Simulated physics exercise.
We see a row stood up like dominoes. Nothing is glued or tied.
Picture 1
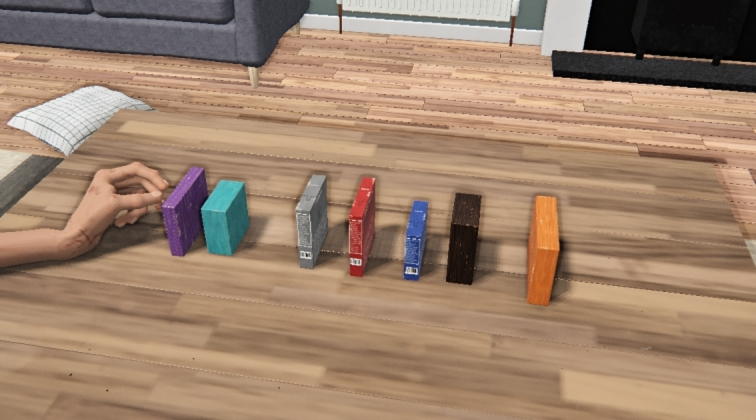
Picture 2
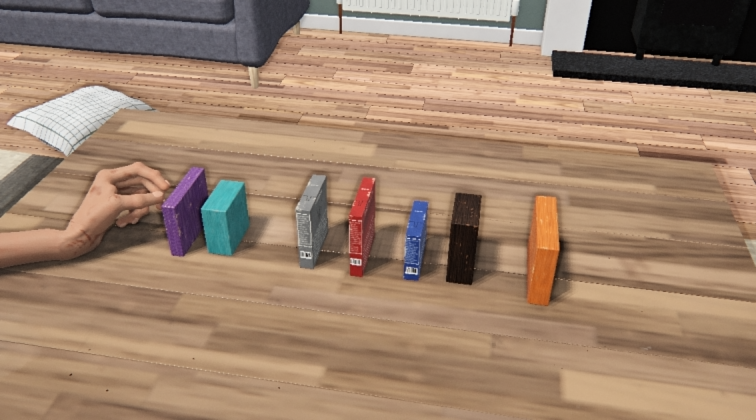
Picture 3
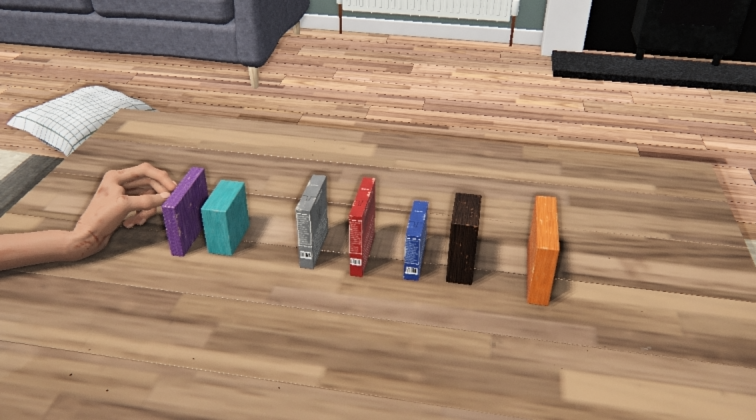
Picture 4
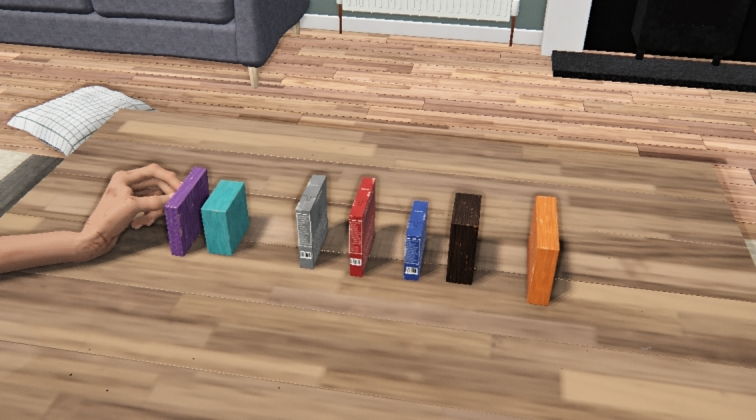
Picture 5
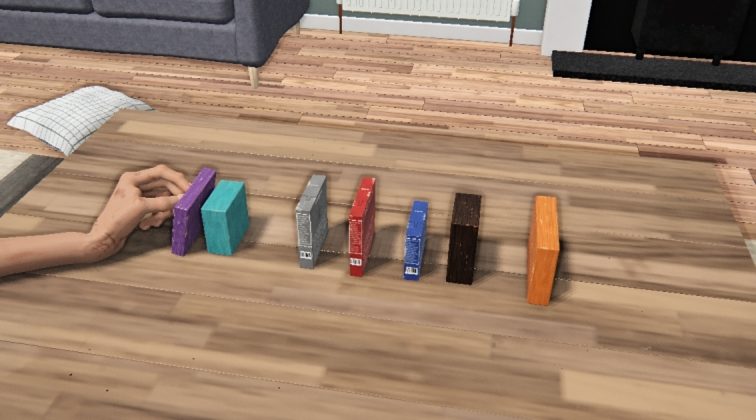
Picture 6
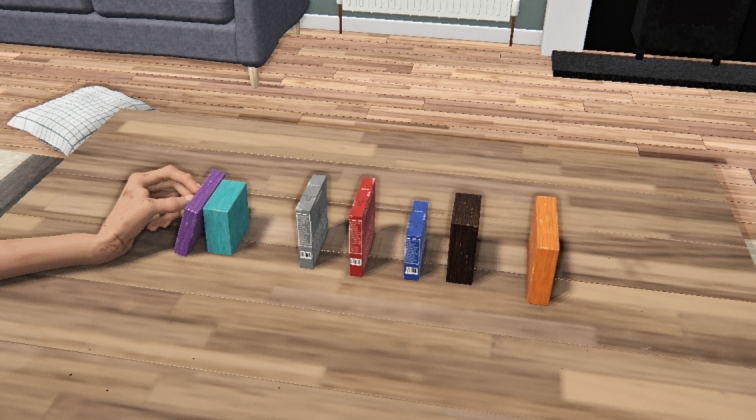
The video shows a hand at the left of a row of seven upright blocks and packets on a wooden floor. It pushes the purple board, which tilts right toward the turquoise block while the others stay standing.
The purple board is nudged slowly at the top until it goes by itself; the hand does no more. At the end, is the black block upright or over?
The black block stays upright.
Then, 0.10 s after the last picture, purple board 27° over; turquoise block tipped 12° from how it was.
Then, 0.60 s after the last picture, black block resting near (464, 239).
Then, 1.60 s after the last picture, purple board 27° over; turquoise block tipped 13° from how it was.
At rest, left askew, turquoise block; the other 4 in place. Seen from the same camera at the end, black block near (464, 239).
